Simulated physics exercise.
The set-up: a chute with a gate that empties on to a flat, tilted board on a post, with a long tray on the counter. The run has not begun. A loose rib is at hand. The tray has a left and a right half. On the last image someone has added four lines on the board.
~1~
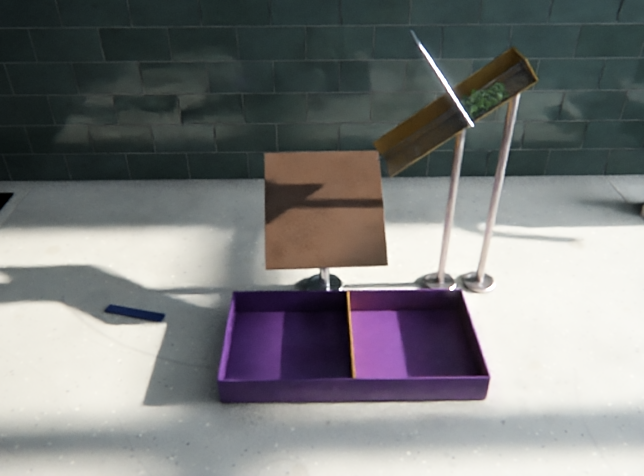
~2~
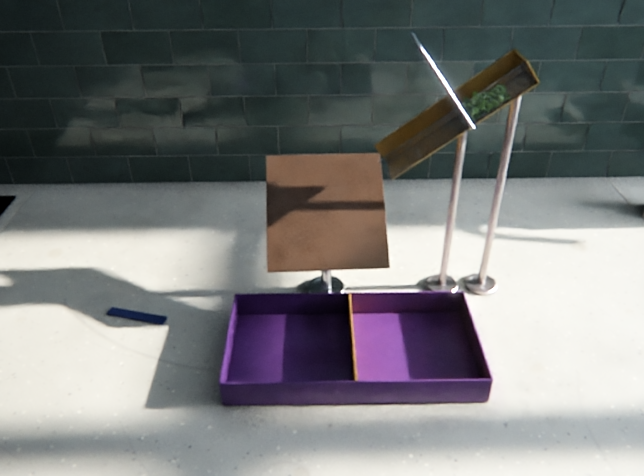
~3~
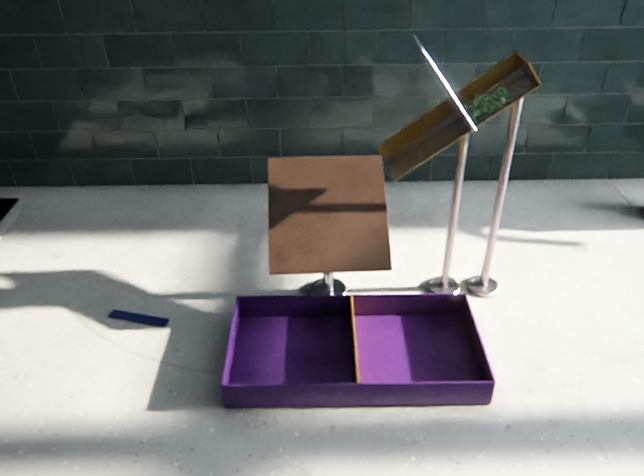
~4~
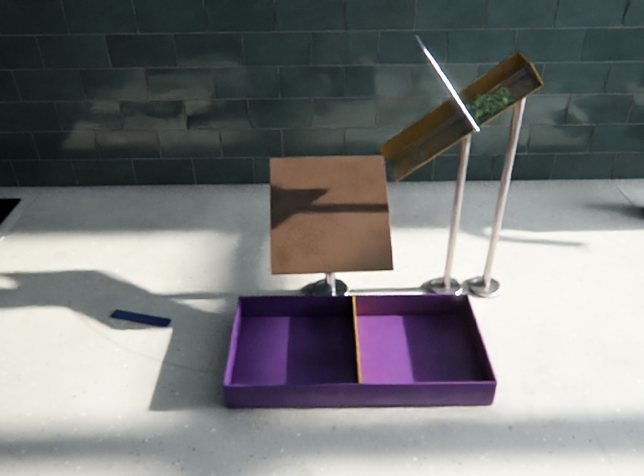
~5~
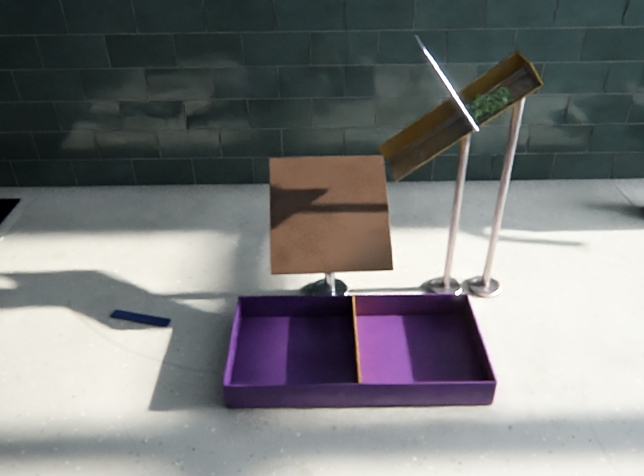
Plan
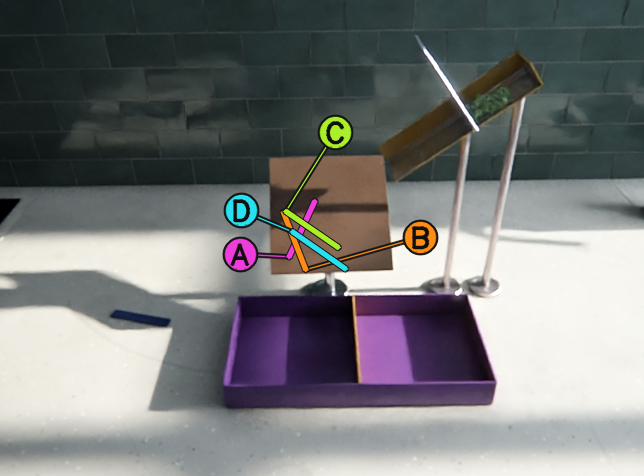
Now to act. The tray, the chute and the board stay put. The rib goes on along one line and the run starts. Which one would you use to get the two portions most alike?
Go for C.
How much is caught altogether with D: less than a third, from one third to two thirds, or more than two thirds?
It is more than two thirds.
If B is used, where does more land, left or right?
Left.
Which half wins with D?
The right half.
On the marked copy, line A from (314, 201) to (289, 256); line B from (283, 212) to (305, 269); line C from (285, 211) to (338, 247); line D from (292, 231) to (345, 268).
Choosing A, of what is caught, all but a few in the left half, a small share in the right.
Choosing B, of what is caught, all but a few in the left half, a small share in the right.
Choosing C, of what is caught, close to a third in the left half, close to two thirds in the right.
Choosing D, of what is caught, a small share in the left half, the bulk in the right.
